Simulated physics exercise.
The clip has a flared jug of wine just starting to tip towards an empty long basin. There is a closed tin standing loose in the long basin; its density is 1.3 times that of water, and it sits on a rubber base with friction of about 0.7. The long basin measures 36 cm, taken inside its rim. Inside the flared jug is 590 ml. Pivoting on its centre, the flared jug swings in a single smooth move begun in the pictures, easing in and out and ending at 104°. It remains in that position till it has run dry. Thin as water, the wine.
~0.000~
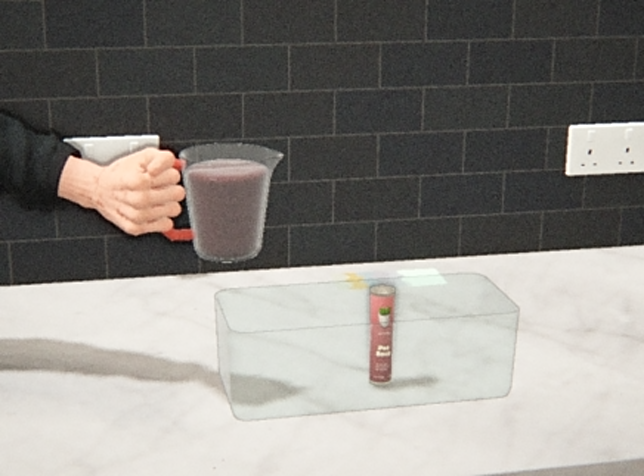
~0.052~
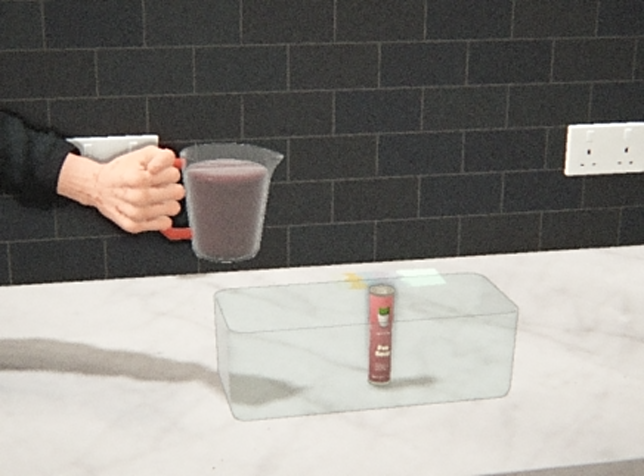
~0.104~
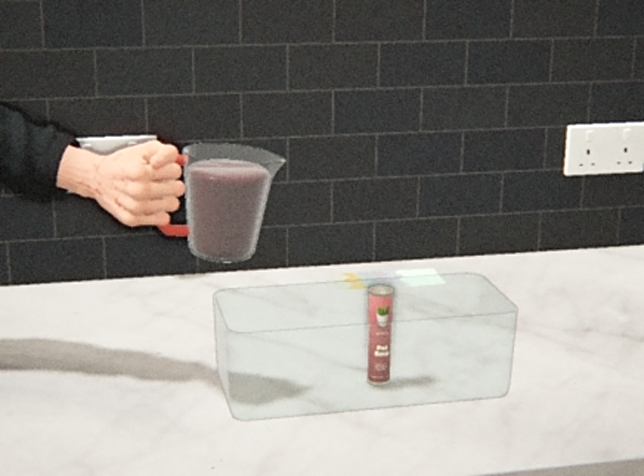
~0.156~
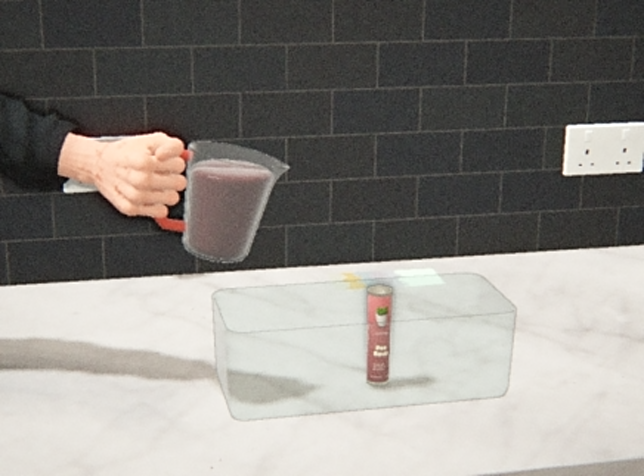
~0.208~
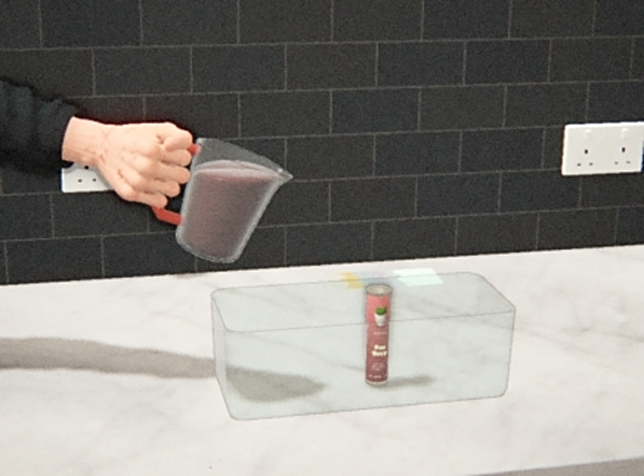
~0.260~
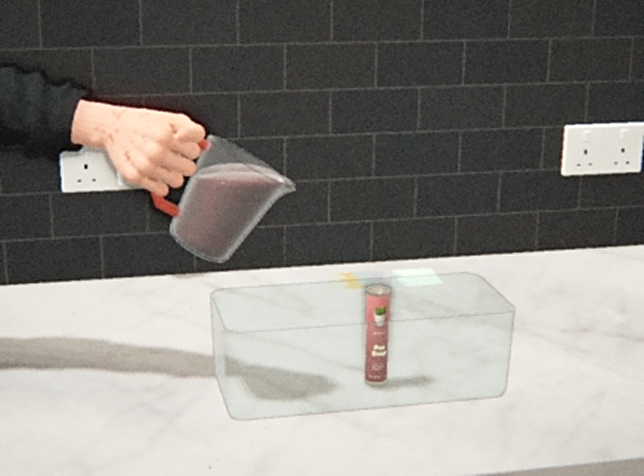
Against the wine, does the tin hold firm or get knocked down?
It's still up.
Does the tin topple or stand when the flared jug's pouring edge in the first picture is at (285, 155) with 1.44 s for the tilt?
Then the tin remains standing.
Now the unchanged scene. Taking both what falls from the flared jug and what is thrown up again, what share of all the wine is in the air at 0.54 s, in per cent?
Roughly 26 percent.
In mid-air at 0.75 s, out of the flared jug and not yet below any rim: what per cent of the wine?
Estimate: About 14 in a hundred.
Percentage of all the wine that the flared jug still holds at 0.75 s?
I'd estimate some 12 per cent.
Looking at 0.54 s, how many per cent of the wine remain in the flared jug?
About 56 per cent.
Then, 0.54 s in, the tilt is 91° and 55 per cent is still to pour; the tin stands where it began.
Then, 0.75 s in, the tilt is 104° and 12 per cent is still to pour; the tin stands where it began.
Then, 0.96 s in, the tilt is 104° and 1 per cent is still to pour; the tin stands where it began.
Then, 1.20 s in, the tilt is 104° and 0 per cent is still to pour; the tin stands where it began.
Finally, the tin stands where it began.
